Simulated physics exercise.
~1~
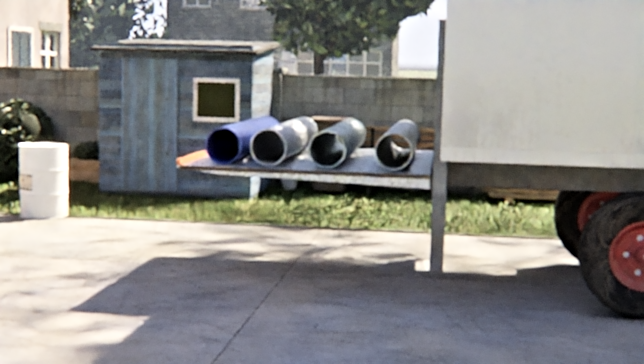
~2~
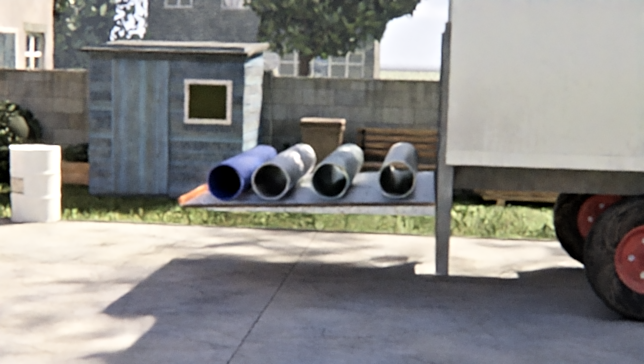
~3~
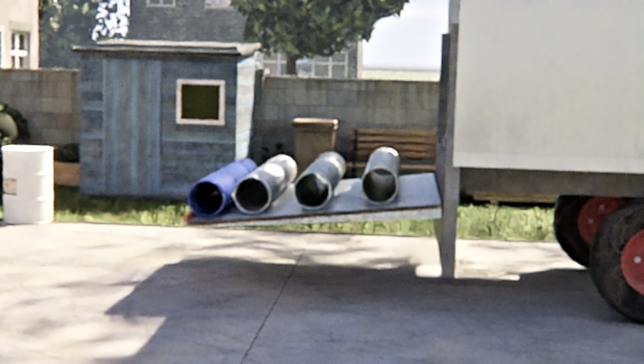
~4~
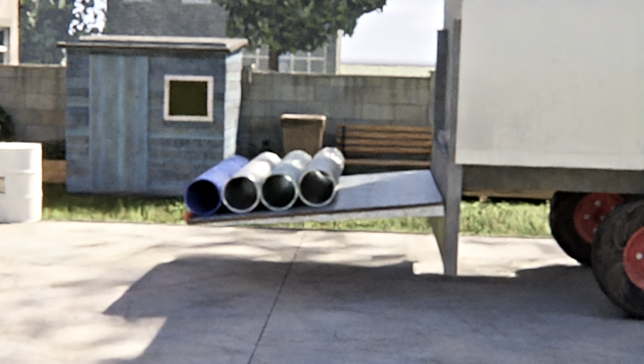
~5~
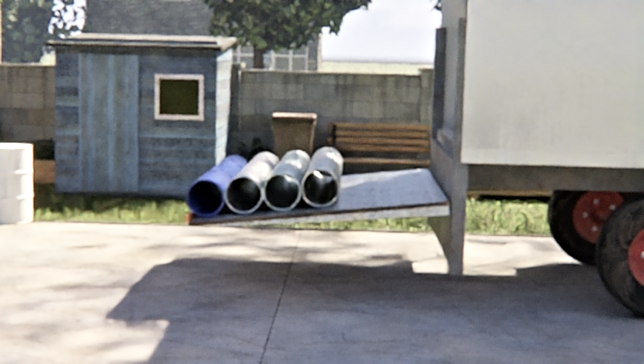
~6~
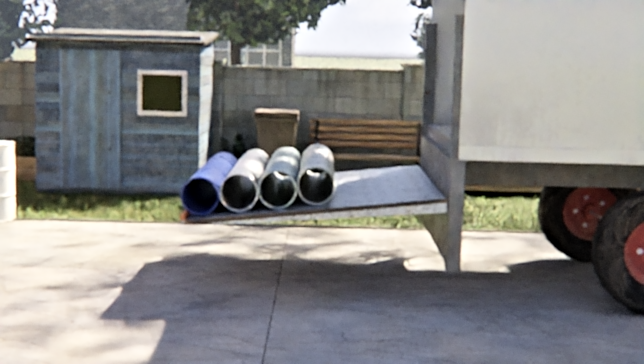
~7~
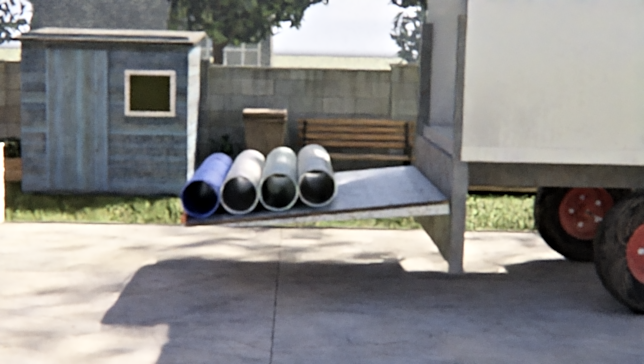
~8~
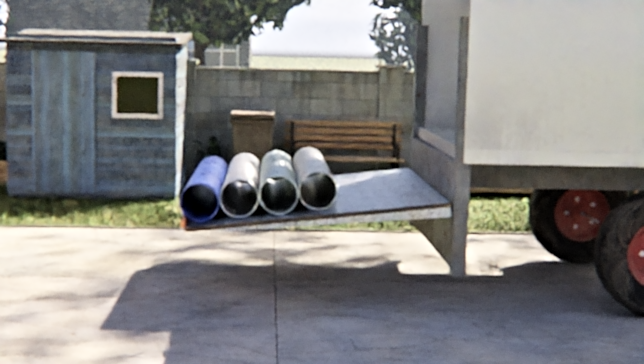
The footage shows four hollow pipes, one blue, lying on a lorry's tail-lift that drops slightly and tilts down to the left. The pipes roll left and bunch together near the lowered outer edge, the blue one leftmost, where all four rest on the plate.
